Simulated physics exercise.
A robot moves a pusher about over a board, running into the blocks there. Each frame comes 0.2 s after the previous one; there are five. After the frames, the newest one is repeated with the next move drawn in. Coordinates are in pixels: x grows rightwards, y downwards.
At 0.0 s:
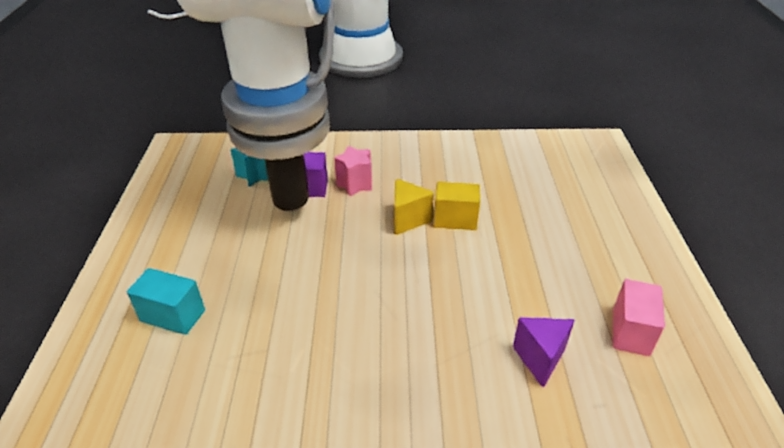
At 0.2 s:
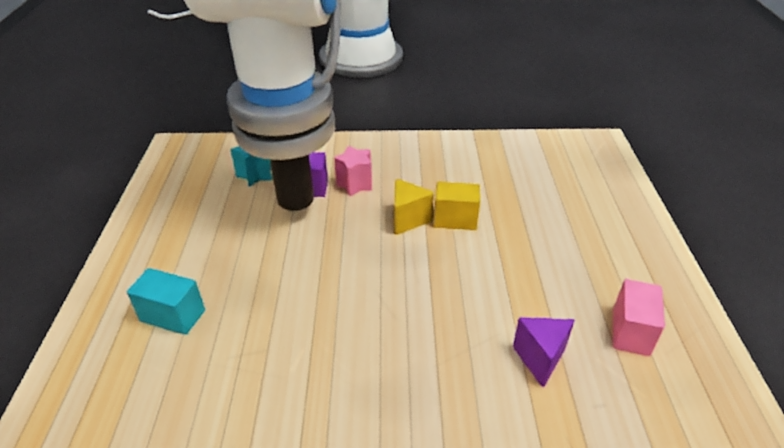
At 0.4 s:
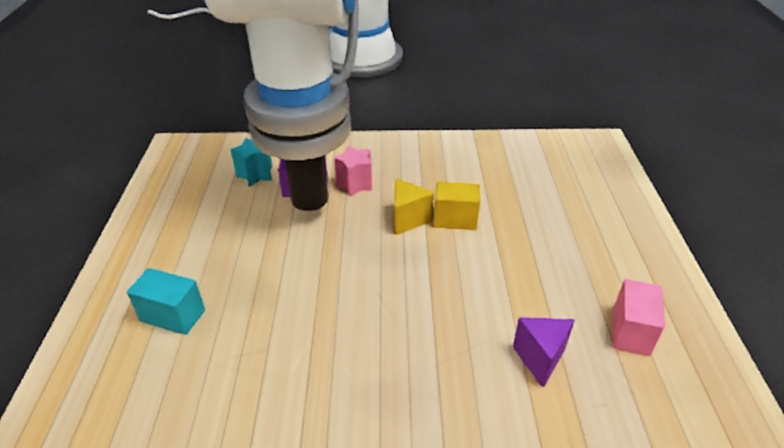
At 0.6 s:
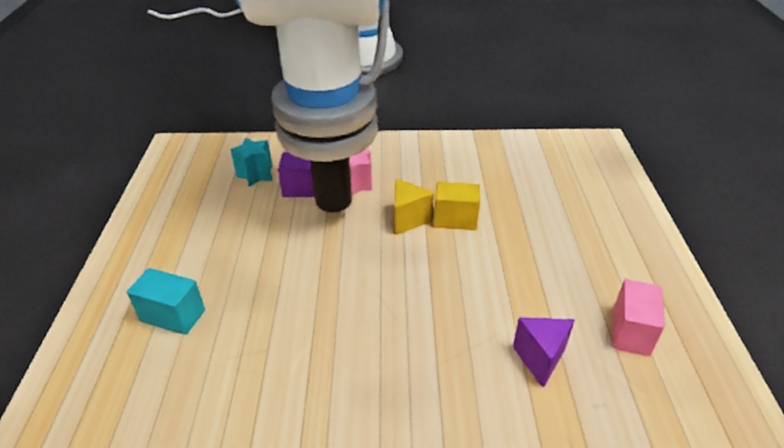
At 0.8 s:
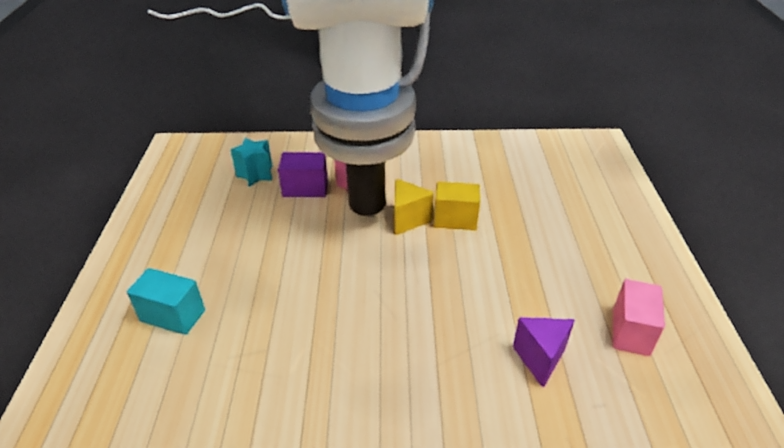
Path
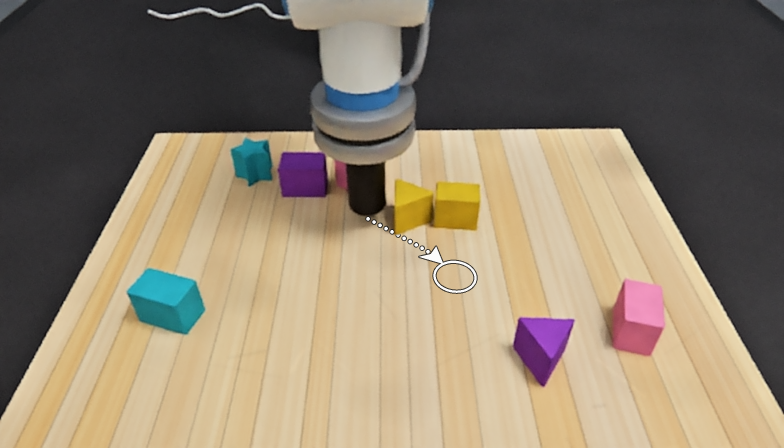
On a light wooden board with scattered teal, purple, pink and yellow blocks, a robot arm moves its black pusher steadily rightward, passing in front of the purple block and pink star toward the yellow triangle, while the blocks stay still.
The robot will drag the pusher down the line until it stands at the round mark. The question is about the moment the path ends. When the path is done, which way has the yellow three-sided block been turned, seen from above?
Seen from overhead, it turns anticlockwise.
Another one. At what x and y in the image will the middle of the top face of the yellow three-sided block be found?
About (428, 194).
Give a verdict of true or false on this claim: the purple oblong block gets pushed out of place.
Answer: False.
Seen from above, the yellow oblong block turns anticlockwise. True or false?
Answer: False.
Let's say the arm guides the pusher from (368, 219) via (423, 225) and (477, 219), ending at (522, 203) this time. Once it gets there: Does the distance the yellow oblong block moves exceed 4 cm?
Yes.
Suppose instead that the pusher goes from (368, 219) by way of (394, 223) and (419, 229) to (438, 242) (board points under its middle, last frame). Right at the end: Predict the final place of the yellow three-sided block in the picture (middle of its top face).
Most likely (474, 210).
The drawn path runs from (368, 219) by way of (413, 243) to (455, 276).
The first path, step by step. One third of the way, pusher (398, 221); yellow three-sided block (425, 194), turned 40° anticlockwise; yellow oblong block (467, 189), turned 15° clockwise.
Two thirds of the way, pusher (430, 239); yellow three-sided block (428, 194), turned 50° anticlockwise; yellow oblong block (468, 188), turned 20° clockwise.
At the end, pusher (456, 263); purple oblong block not moved; pink star not moved; yellow three-sided block (428, 194), turned 50° anticlockwise; yellow oblong block (468, 188), turned 20° clockwise.
